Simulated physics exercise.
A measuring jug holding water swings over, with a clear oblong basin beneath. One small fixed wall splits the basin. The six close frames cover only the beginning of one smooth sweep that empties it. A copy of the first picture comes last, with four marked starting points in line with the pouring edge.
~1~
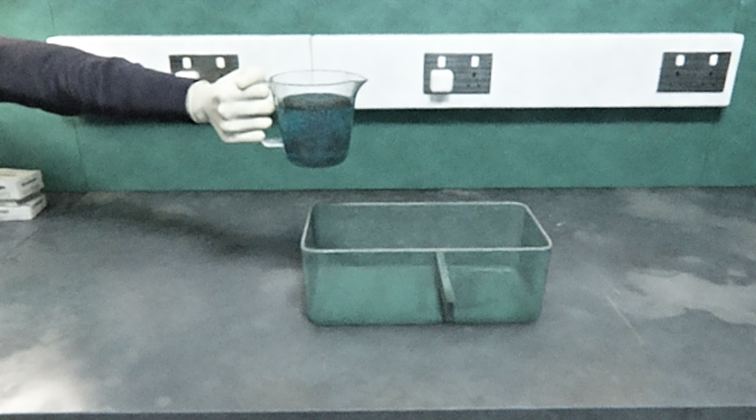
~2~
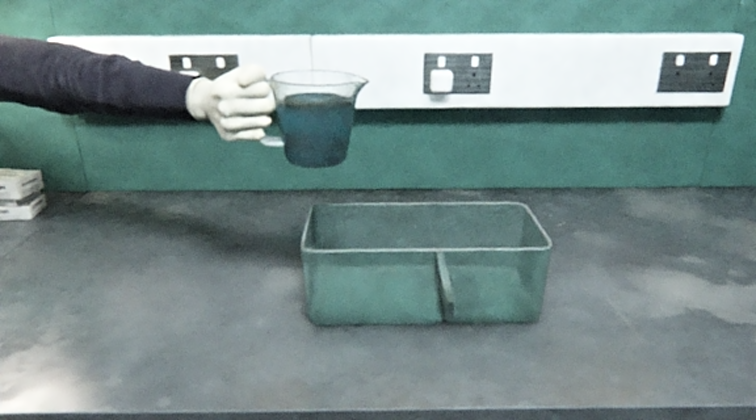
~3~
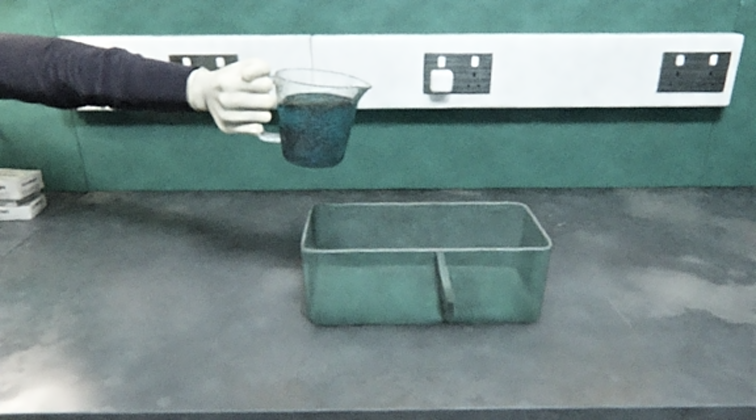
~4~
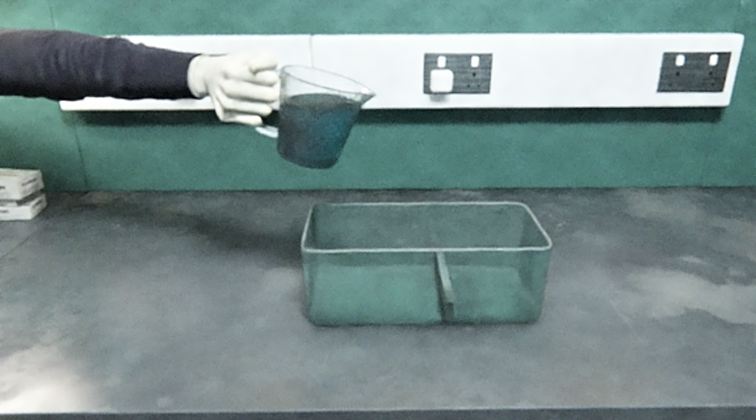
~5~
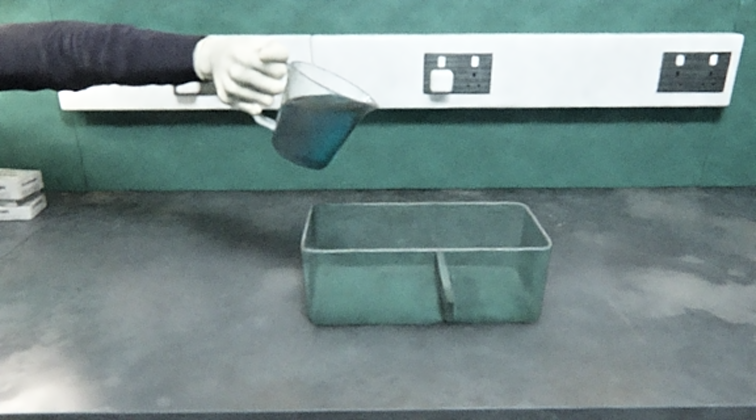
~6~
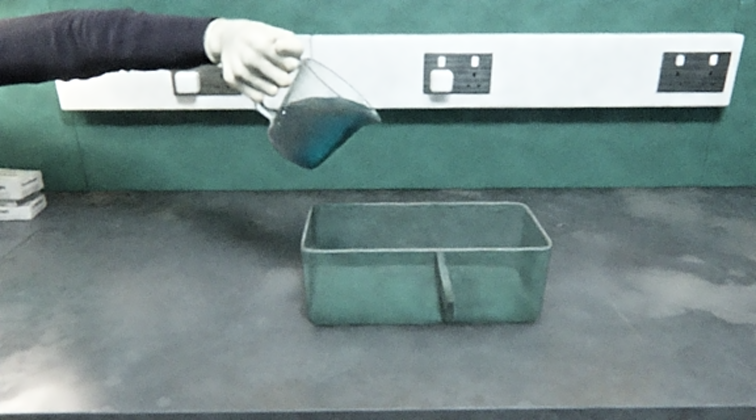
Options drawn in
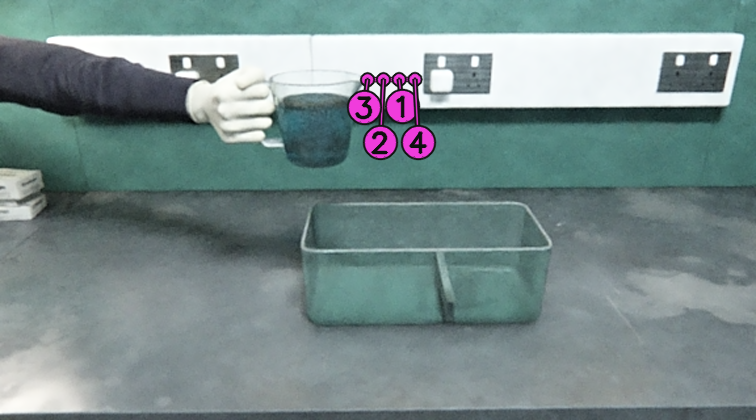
On a dark grey worktop against a green wall, seen from the front by a still camera, a clear oblong basin with a low divider sits near the centre below a white strip of sockets. At upper left, a white-gloved hand in a dark sleeve holds a clear jug of dark blue-green liquid above it. The hand keeps the jug upright, then steadily tilts it rightward, the liquid shifting toward the lip.
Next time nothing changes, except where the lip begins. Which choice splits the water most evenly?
1 is best.
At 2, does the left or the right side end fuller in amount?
More ends on the left.
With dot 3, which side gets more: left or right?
The left one.
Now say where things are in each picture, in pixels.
Upright, lip at (367, 79); basin from (308, 320) to (540, 318); top of the wall at (445, 274); nothing has left yet.
Upright, lip at (368, 81); nothing has left yet.
Tipped about 7°, lip at (371, 86); nothing has left yet.
Tipped about 15°, lip at (375, 95); nothing has left yet.
Tipped about 26°, lip at (379, 106); nothing has left yet.
Tipped about 39°, lip at (380, 120); nothing has left yet.
On the marked copy, 1 at (399, 79); 2 at (383, 79); 3 at (367, 79); 4 at (415, 79).
Choosing 1, about 59 % ends left of the wall and 40 % right of it.
Choosing 2, about 88 % ends left of the wall and 7 % right of it; 5 % is lost outside.
Choosing 3, about 86 % ends left of the wall and 9 % right of it; 6 % is lost outside.
Choosing 4, about 17 % ends left of the wall and 81 % right of it.
